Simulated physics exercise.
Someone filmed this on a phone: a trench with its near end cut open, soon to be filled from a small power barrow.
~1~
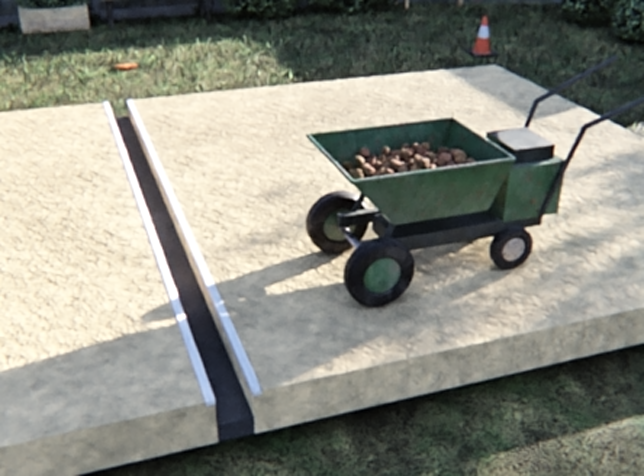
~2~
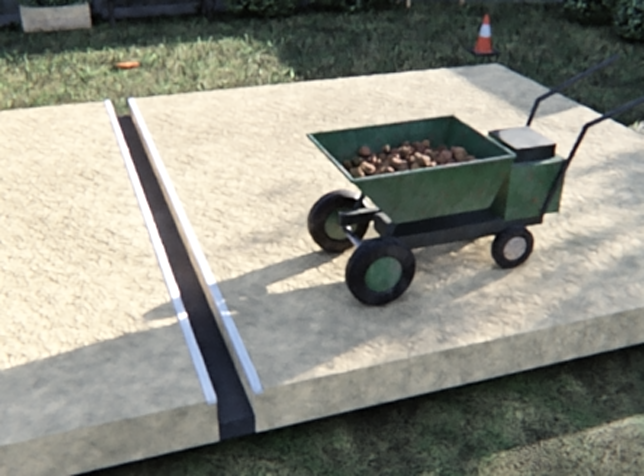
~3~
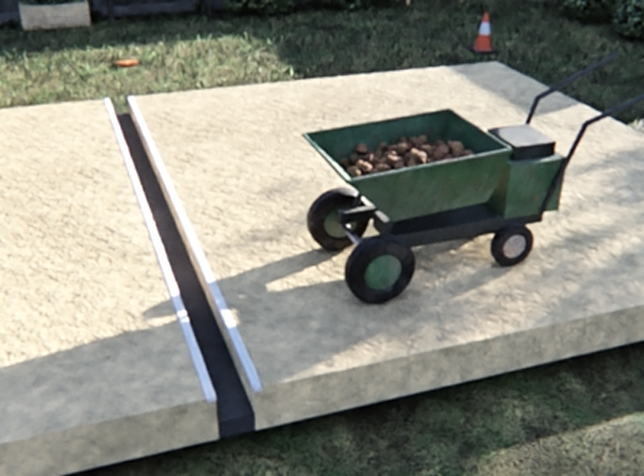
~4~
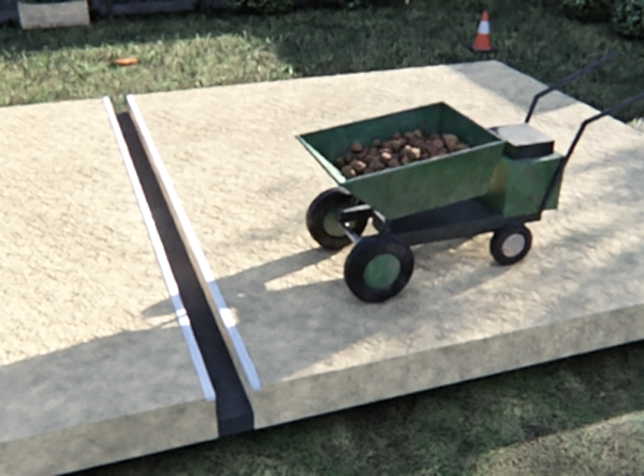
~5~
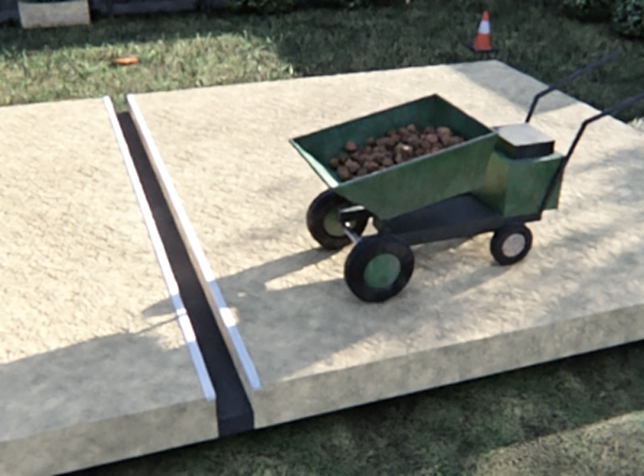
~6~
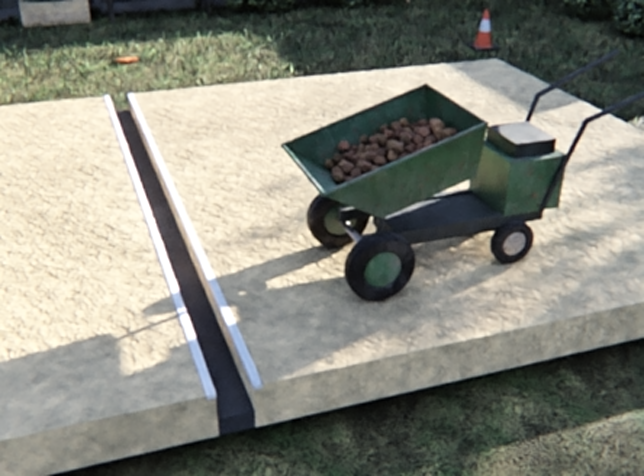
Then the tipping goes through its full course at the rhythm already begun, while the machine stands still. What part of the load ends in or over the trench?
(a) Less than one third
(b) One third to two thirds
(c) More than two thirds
b, one third to two thirds.
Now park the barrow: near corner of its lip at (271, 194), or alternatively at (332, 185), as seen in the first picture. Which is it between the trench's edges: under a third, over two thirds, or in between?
Under a third, then one to two thirds.
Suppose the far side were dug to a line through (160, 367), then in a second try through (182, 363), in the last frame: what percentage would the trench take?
About 70 %, then 70 %.
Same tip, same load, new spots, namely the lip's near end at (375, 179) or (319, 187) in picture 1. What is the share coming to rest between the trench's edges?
About 40 per cent, then about 60 per cent.
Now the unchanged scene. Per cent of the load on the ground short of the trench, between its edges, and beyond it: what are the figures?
In percent, short 35, between 50 and beyond 10.
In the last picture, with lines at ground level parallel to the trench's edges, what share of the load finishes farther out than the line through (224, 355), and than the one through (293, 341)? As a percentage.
Close to 40 and 100 per cent respectively.
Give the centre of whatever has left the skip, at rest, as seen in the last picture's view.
I'd mark it at roughly (207, 291).
Soon, skip tipped steeply; all in the skip.
A while on, skip tipped right over; most in the skip; about a quarter short of the trench; a stray few in or heaped over the trench; a stray few falling.
Towards the end, skip tipped right over; a small part in the skip; about a third short of the trench; about half in or heaped over the trench; a small part beyond it.
Finally, skip tipped right over; about a third short of the trench; about half in or heaped over the trench; a small part beyond it.
